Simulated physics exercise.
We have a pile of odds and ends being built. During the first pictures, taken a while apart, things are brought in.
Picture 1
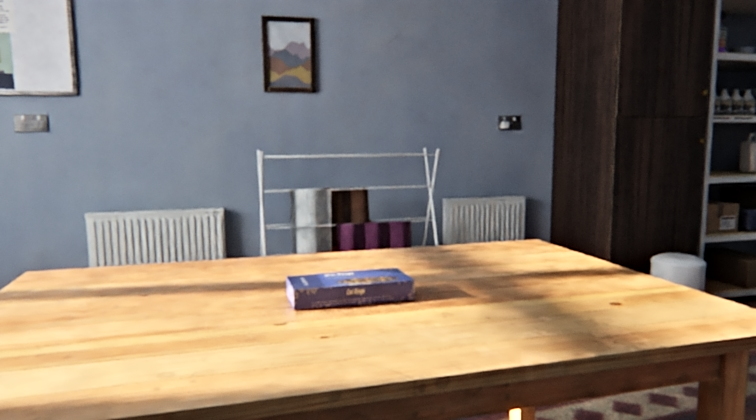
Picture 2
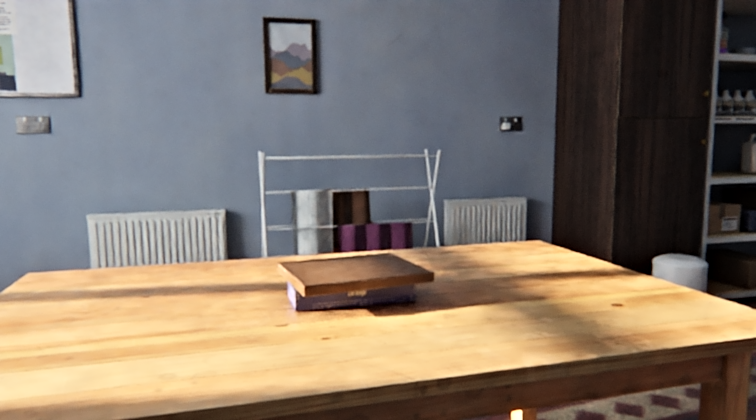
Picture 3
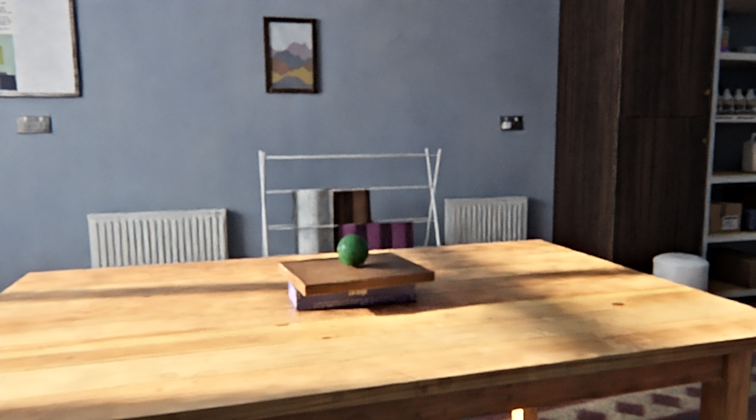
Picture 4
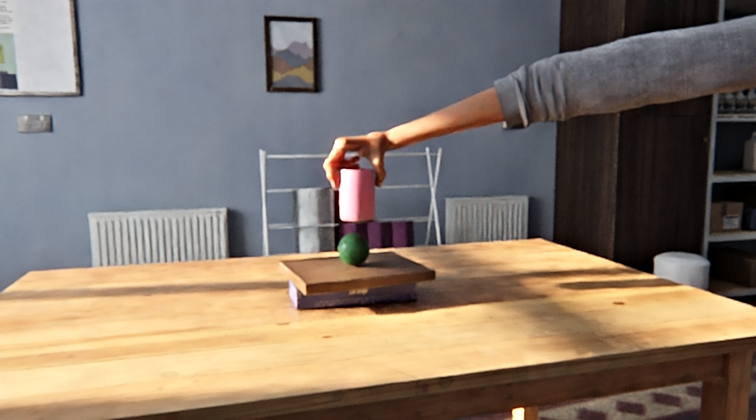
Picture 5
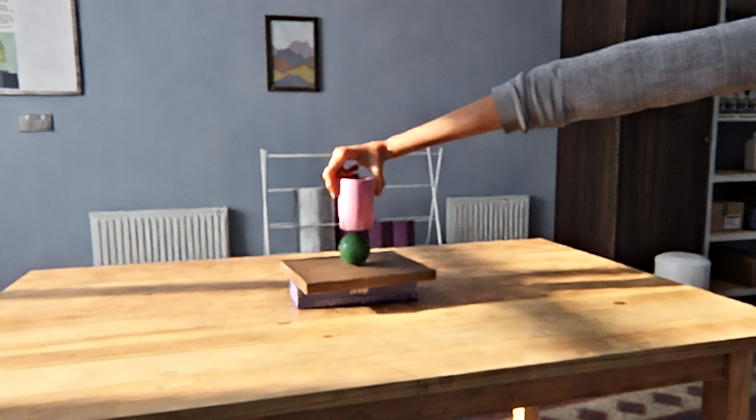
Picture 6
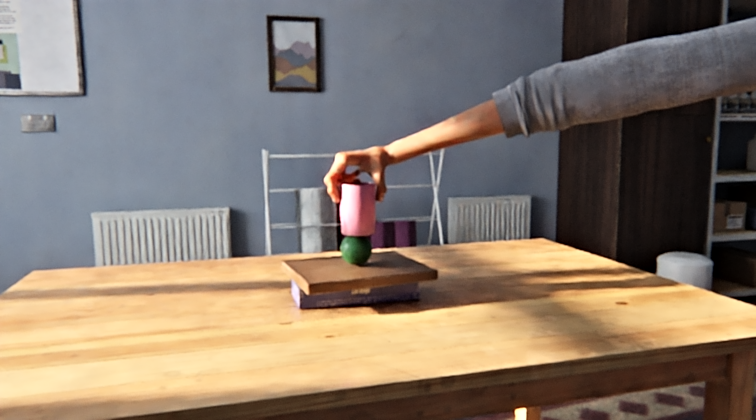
A hand lowers a pink cup onto a green ball above a brown tray.
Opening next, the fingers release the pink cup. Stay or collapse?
It will not remain standing.
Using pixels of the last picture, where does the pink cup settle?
It ends up close to (488, 262).
Then, 0.50 s later than the last frame, pink cup now fallen.
Then, 0.60 s later than the last frame, things are still on the move.
Then, 0.80 s later than the last frame, as before.
Then, 1.10 s later than the last frame, nothing new.
When it is over, fallen, pink cup; the other 3 as before. End places, in pixels of the last picture, pink cup near (488, 262). The pile comes apart.
